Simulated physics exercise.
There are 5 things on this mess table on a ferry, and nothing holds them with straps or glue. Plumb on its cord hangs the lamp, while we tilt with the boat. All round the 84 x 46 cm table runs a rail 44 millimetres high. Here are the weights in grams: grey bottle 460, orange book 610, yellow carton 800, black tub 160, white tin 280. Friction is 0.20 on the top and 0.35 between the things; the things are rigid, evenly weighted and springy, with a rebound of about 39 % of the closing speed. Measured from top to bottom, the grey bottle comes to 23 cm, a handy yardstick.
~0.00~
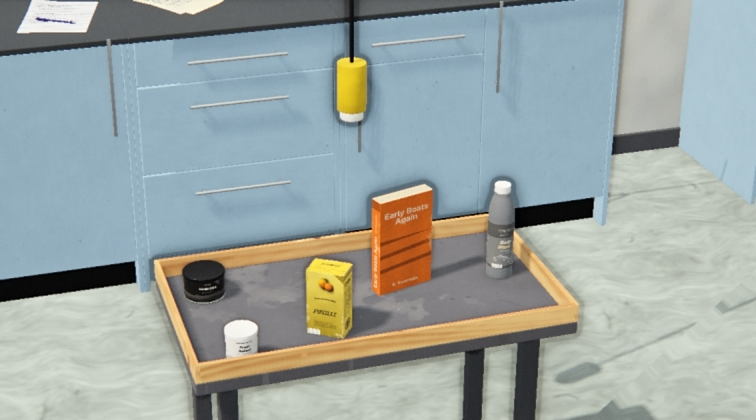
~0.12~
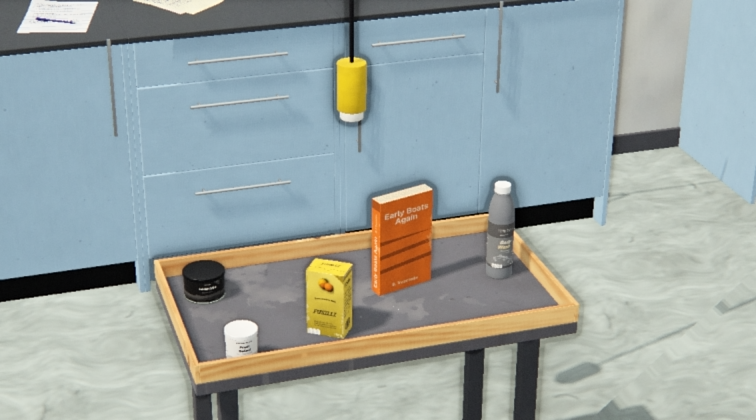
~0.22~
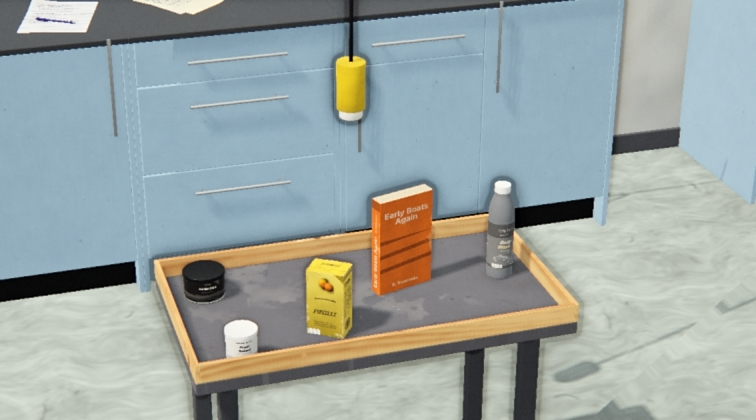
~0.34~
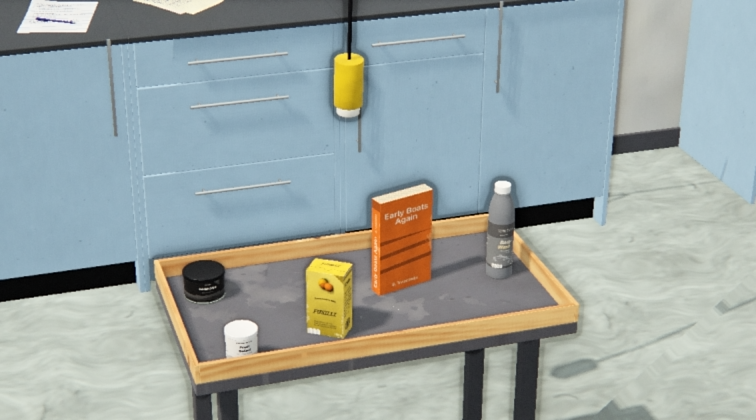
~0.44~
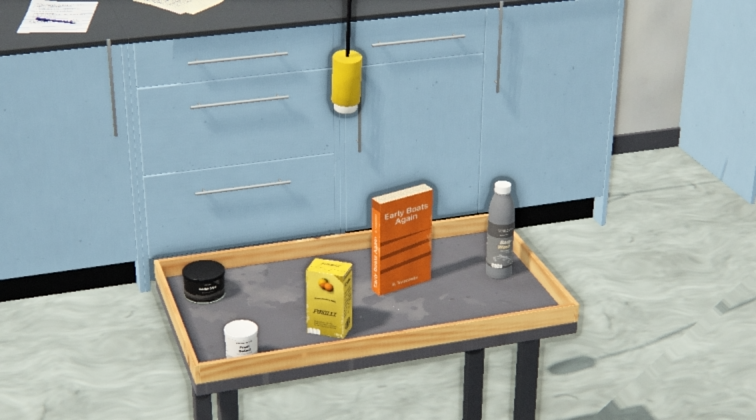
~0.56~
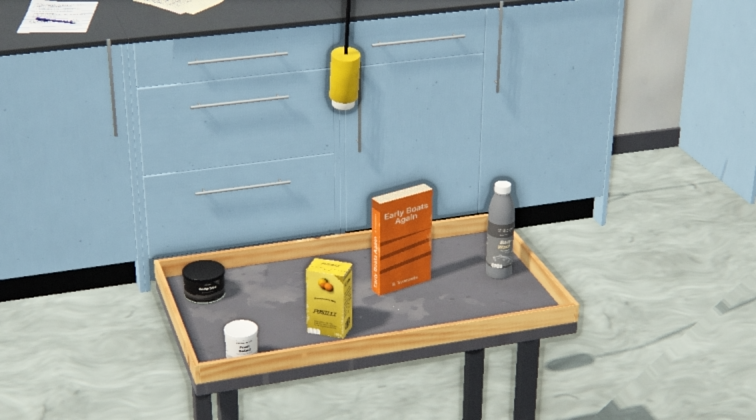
In the video, a black tub, white tin, yellow carton, orange book and grey bottle stay still on a railed table before blue cabinets, while a yellow hanging lamp, motionless at first, swings slightly to the left.
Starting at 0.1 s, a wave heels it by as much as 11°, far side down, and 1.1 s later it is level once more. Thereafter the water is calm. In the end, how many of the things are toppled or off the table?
Will tip or drop: Merely a single item.
By 0.86 s, heel 7°, far side down; orange book rocked 14° off its seat near (395, 235).
By 1.06 s, heel 2°, far side down; orange book rocked 66° off its seat near (375, 241).
By 1.16 s, boat level; orange book rocked 70° off its seat near (368, 240).
By 1.36 s, boat level; orange book on its side near (362, 247).
When it is over (2.1 s), lying over on the table, orange book; the other 4 within 5 cm of the start. End places, in pixels of the last picture, grey bottle near (501, 229), orange book near (362, 247).
